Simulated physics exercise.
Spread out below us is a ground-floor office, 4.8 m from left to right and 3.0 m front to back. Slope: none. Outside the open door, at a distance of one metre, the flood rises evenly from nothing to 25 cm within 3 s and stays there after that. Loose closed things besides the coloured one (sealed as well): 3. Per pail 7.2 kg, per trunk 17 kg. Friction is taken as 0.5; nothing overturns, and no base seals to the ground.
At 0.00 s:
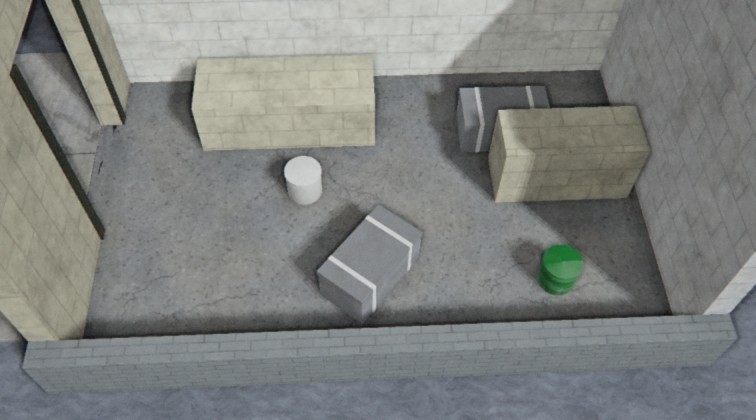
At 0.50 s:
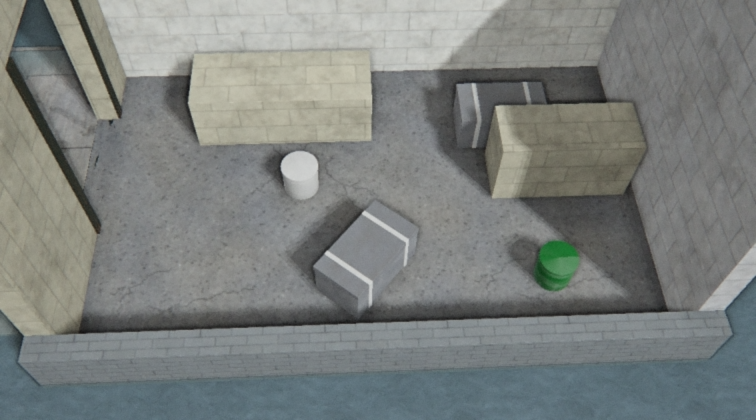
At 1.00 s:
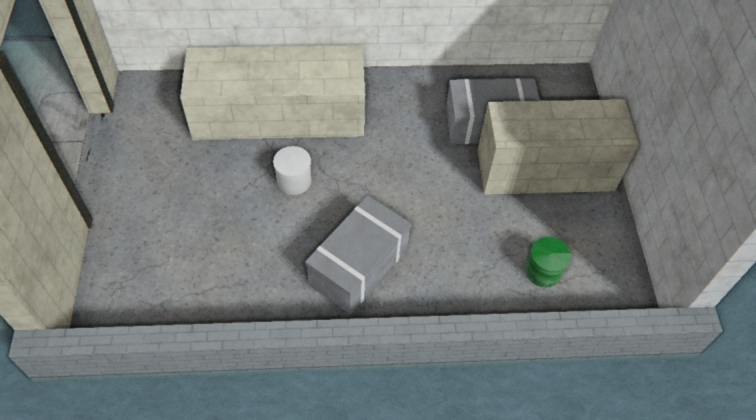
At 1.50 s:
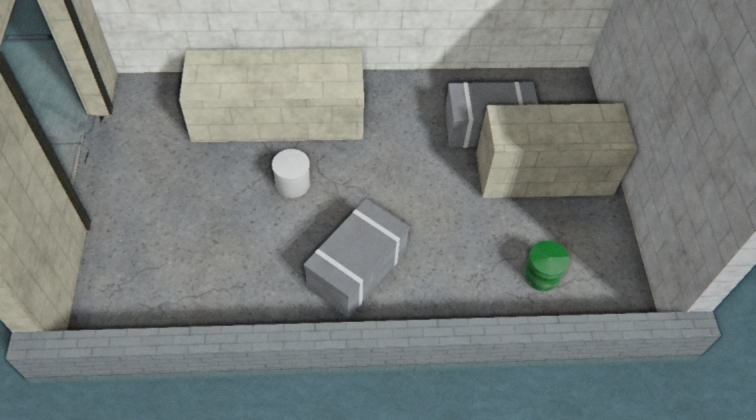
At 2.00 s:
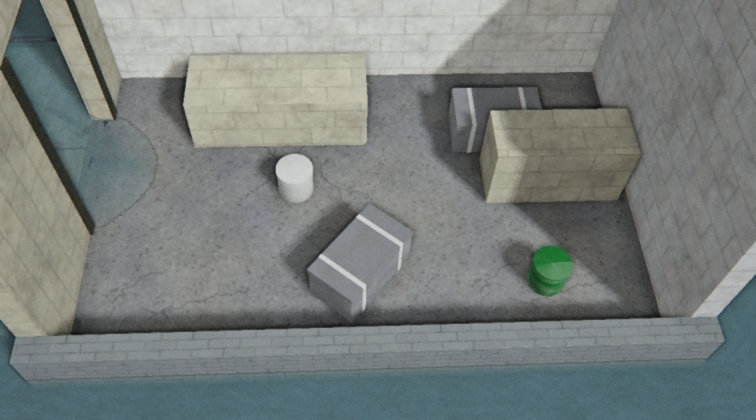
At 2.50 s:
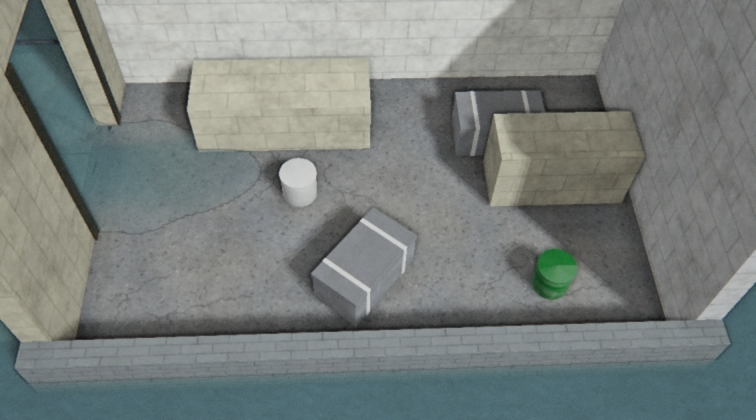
A ground-floor room with a grey floor and pale block walls is seen from high above, with blue-green water outside its low front wall and an open doorway at the left. A white pail stands near a long cream block, a grey trunk with white bands lies at centre, and another sits behind a second block, beyond a green pail. The camera drifts slightly while water enters through the doorway and spreads across the floor toward the white pail, the objects staying still.
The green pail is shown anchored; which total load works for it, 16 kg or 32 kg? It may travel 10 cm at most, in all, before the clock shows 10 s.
Only 32 kg.
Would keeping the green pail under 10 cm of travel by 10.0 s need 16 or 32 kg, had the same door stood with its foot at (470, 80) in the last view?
Then the lighter mass works.
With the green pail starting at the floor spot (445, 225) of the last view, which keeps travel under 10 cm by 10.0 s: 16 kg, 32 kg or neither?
Short answer: Heavier load only.
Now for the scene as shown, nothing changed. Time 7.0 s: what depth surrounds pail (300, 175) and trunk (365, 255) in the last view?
I'd estimate 9 cm for the first and 11 cm for the second.
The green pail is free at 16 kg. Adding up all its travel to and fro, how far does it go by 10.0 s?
It would cover some 40 cm all told.
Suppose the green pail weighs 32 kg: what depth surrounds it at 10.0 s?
Around 19 cm.
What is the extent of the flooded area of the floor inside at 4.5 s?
Wet: Near 8.0 m2.
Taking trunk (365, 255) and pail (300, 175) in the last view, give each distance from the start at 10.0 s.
Net displacement, in order: 200 cm; 250 cm.
After 3.5 s the green pail would be 0 cm from its start with 16 kg and 0 cm from its start with 32 kg; 0 cm of water round it then.
After 4.5 s the green pail would be 0 cm from its start with 16 kg and 0 cm from its start with 32 kg; 0 cm of water round it then.
After 7.0 s the green pail would be 11 cm from its start with 16 kg and 2 cm from its start with 32 kg; 11 cm of water round it then.
After 10.0 s the green pail would be 25 cm from its start with 16 kg and 1 cm from its start with 32 kg; 19 cm of water round it then.
